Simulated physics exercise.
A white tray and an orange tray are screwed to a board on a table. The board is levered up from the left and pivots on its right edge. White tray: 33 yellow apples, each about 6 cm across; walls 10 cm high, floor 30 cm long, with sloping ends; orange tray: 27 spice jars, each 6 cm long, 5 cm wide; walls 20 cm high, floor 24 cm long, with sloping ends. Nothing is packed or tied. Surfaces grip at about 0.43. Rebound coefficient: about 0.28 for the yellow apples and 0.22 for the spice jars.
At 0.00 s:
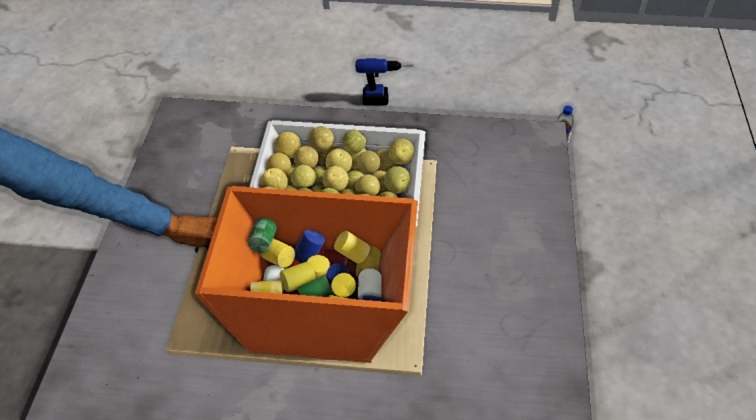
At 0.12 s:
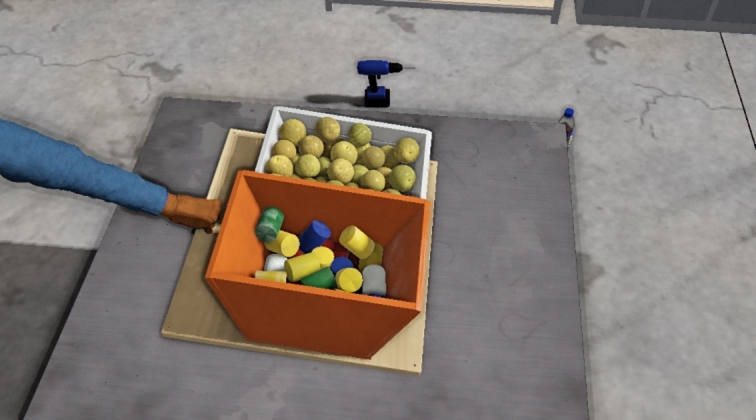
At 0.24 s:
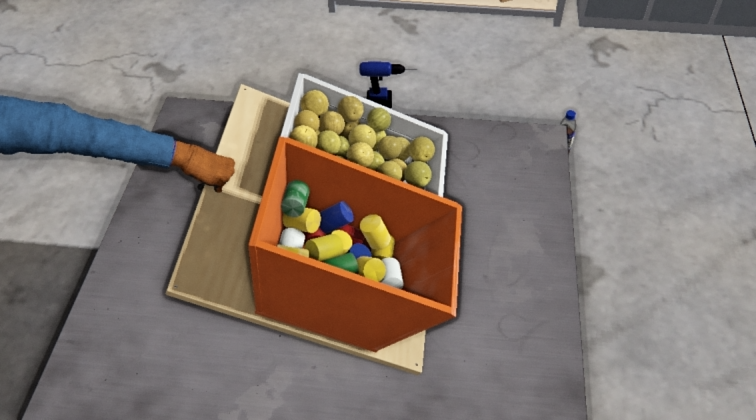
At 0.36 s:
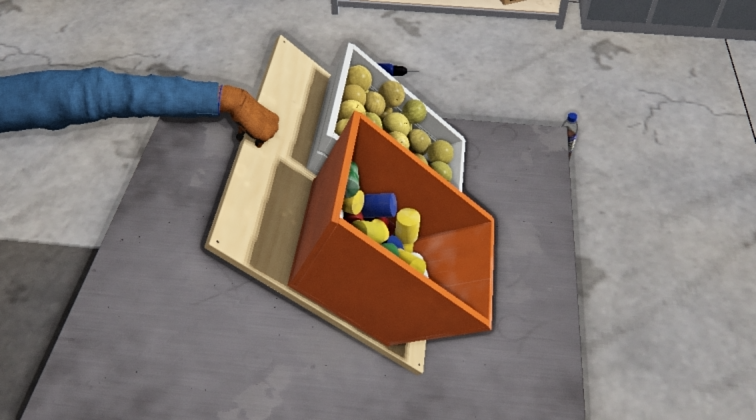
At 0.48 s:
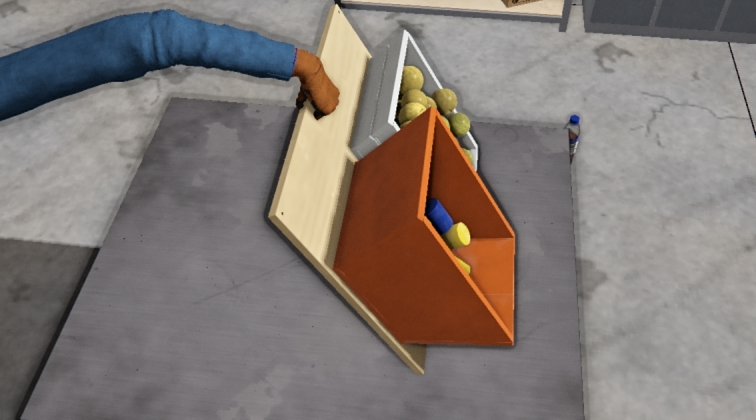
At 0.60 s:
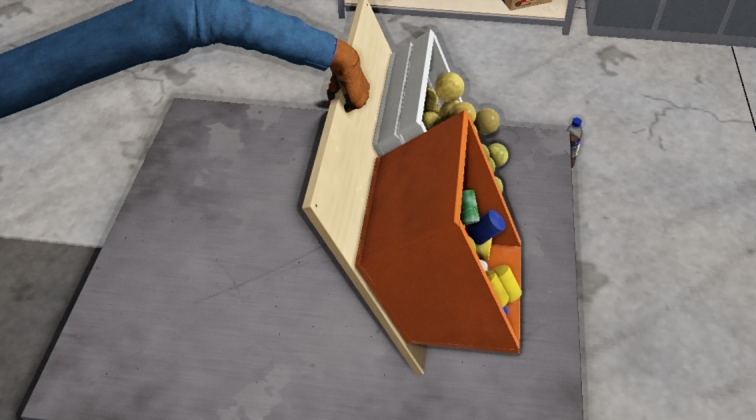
A blue-sleeved arm with a brown-gloved hand lifts the left edge of a pale board on a grey table, seen from above on a concrete floor. Screwed to it are an orange tray of colourful jars in front and a white tray of yellow apples behind, near a blue drill. The board pivots steeply on its right edge, contents slide rightward, and some apples spill over the white tray's rim.
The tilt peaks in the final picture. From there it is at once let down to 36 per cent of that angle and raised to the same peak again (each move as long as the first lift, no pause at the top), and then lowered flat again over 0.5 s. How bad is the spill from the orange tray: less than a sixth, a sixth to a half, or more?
Between a sixth and a half of the spice jars leave the orange tray.
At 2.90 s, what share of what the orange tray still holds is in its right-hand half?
Some 70 per cent.
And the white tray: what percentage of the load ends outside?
White tray 70 per cent.
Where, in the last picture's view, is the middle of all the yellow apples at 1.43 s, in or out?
At about (499, 209).
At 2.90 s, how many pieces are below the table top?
About 16.
After 0.97 s, tilt 39°; 19 of 33 out of the white tray and 7 of 27 out of the orange tray.
After 1.43 s, tilt 39°; 20 of 33 out of the white tray and 8 of 27 out of the orange tray.
After 2.07 s, tilt 30°; 22 of 33 out of the white tray and 8 of 27 out of the orange tray.
When it is over (at 2.90 s), 22 of 33 out of the white tray and 9 of 27 out of the orange tray. Asked share, 9 of 27, 33 per cent.
